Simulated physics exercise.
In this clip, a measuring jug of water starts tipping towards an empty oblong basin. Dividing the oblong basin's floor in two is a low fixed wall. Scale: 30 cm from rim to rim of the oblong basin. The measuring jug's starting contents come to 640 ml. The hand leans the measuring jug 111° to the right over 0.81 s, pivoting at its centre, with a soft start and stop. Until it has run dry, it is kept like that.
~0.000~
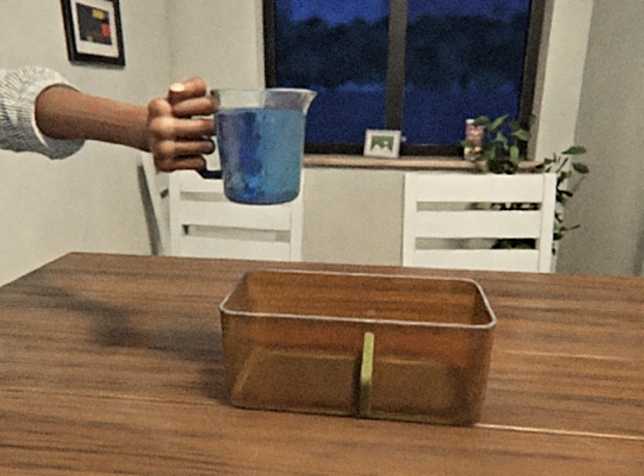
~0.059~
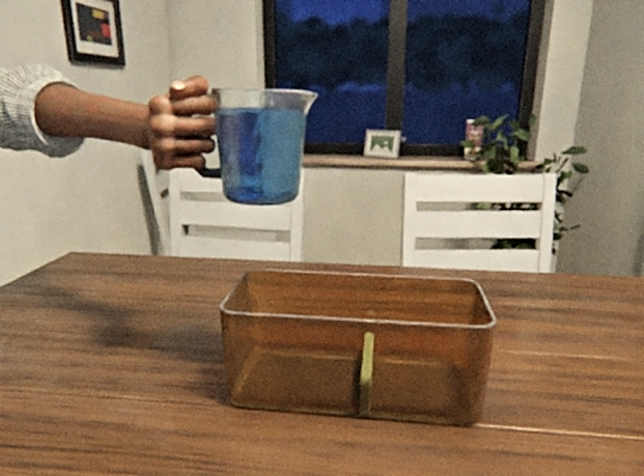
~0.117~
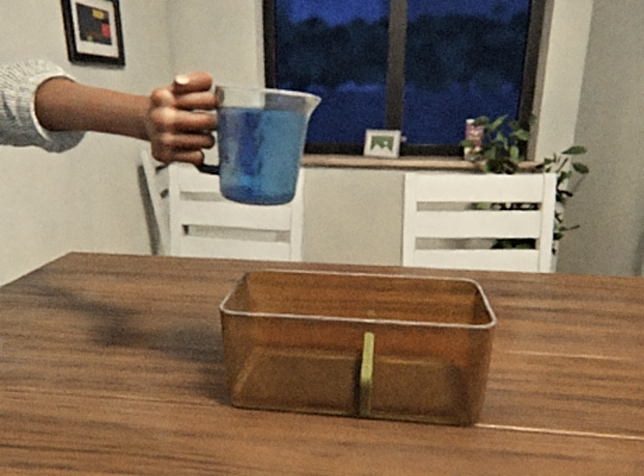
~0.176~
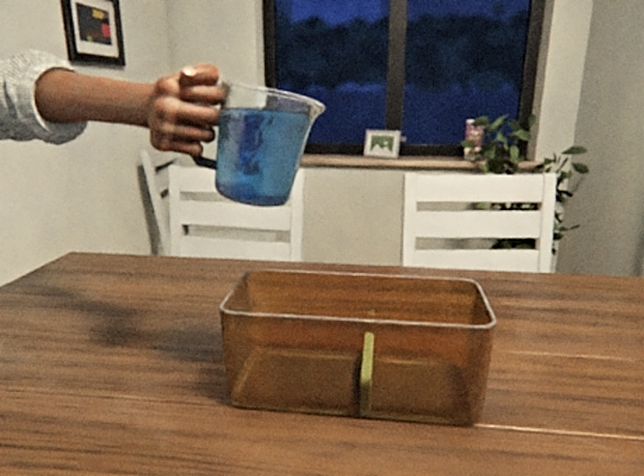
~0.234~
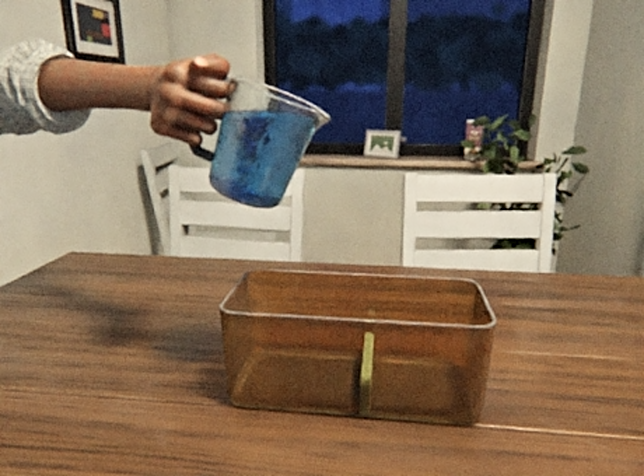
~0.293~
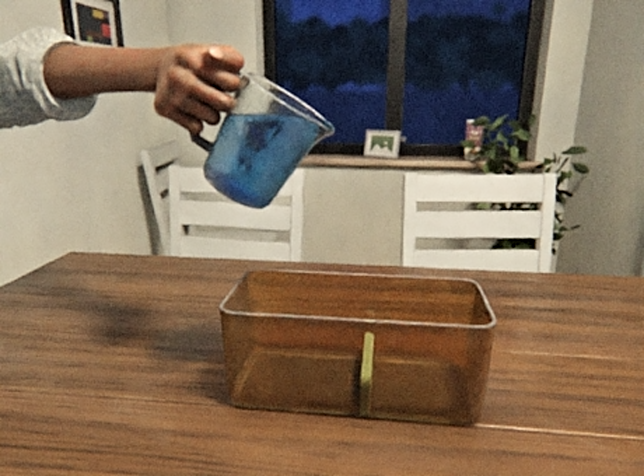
The video shows a hand holding a clear measuring jug of blue liquid above an empty, amber-tinted oblong basin on a wooden table, first upright, then gradually tilting the jug to the right as the liquid shifts toward its rim.
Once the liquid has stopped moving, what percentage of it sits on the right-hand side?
About 75 per cent.
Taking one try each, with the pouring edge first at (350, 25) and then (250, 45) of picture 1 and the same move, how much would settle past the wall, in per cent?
The first try gives around 75 percent, the second around 10 percent.
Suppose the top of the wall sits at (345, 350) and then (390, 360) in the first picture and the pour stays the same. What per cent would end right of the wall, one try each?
95 in a hundred, followed by 25 in a hundred.
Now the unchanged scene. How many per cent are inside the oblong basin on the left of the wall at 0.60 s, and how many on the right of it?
I'd say about 0 left and about 14 right.
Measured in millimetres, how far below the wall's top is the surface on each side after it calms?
Roughly 32 mm on the left side and roughly 10 mm on the right.
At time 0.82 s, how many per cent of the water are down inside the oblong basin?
Around 72 parts in a hundred.
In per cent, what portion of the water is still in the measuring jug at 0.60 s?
Roughly 58 %.
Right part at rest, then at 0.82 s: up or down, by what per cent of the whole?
The share ends bigger than before, by about 14 %.
After 0.60 s the tilt is 93° and 58 per cent is still to pour, 0 is left of the wall and 13 right of it.
After 0.82 s the tilt is 111° and 10 per cent is still to pour, 11 is left of the wall and 61 right of it.
After 1.06 s the tilt is 111° and 0 per cent is still to pour, 21 is left of the wall and 76 right of it.
After 1.31 s the tilt is 111° and 0 per cent is still to pour, 23 is left of the wall and 75 right of it.
In the end 23 per cent lies left of the wall, 75 right of it and 1 outside.
